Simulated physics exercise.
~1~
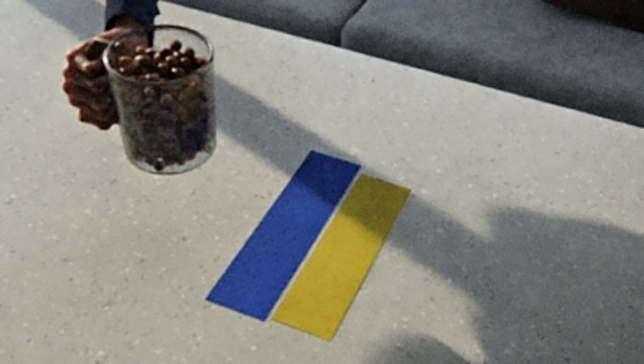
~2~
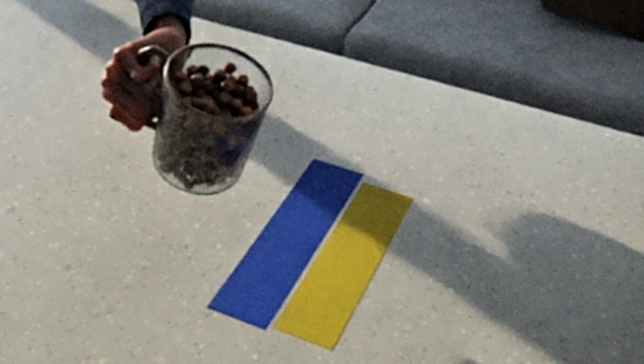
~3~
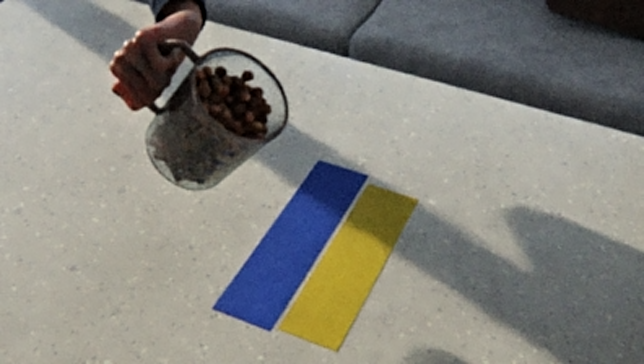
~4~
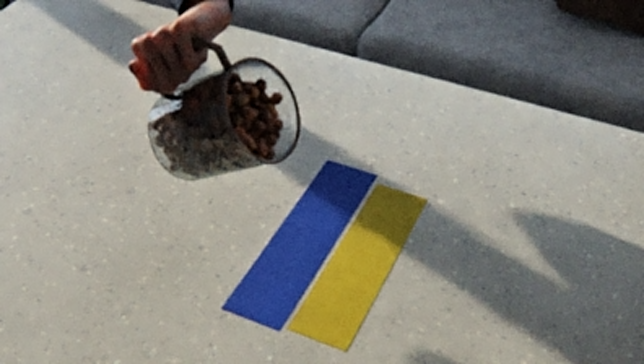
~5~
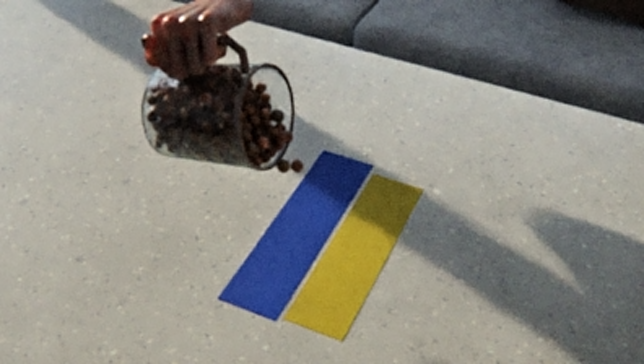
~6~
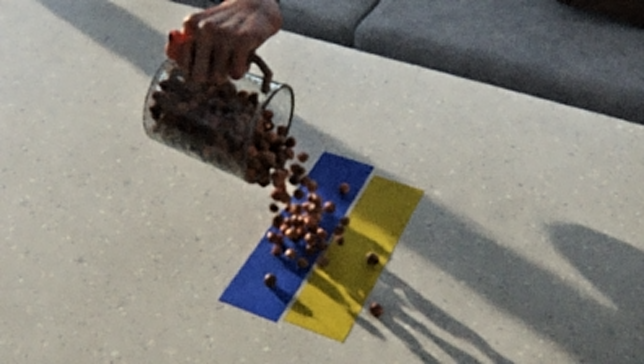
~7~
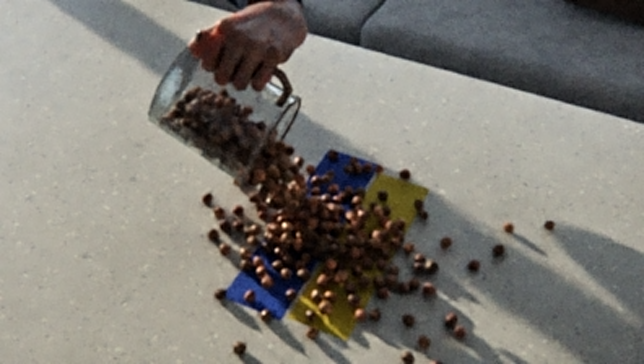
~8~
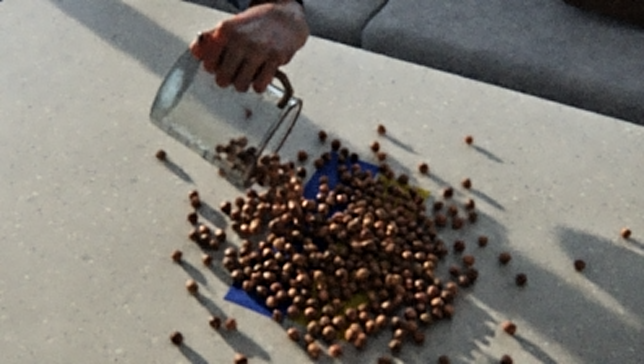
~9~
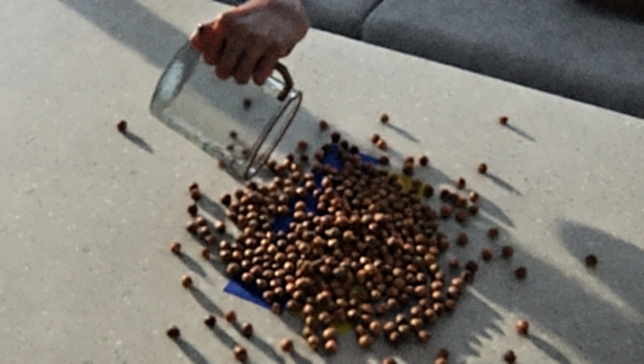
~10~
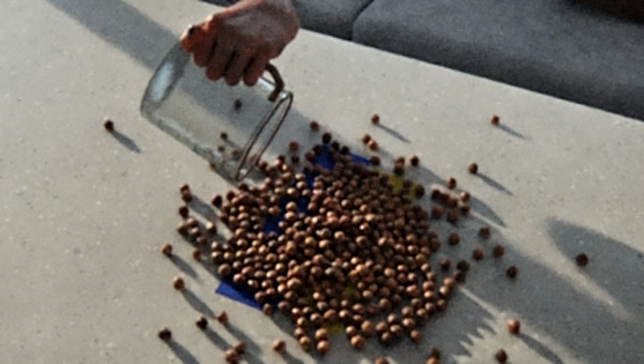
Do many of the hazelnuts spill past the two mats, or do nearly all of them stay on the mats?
Many of them spill past the mats onto the bare table, while large shares also land on both the blue mat and the yellow mat.
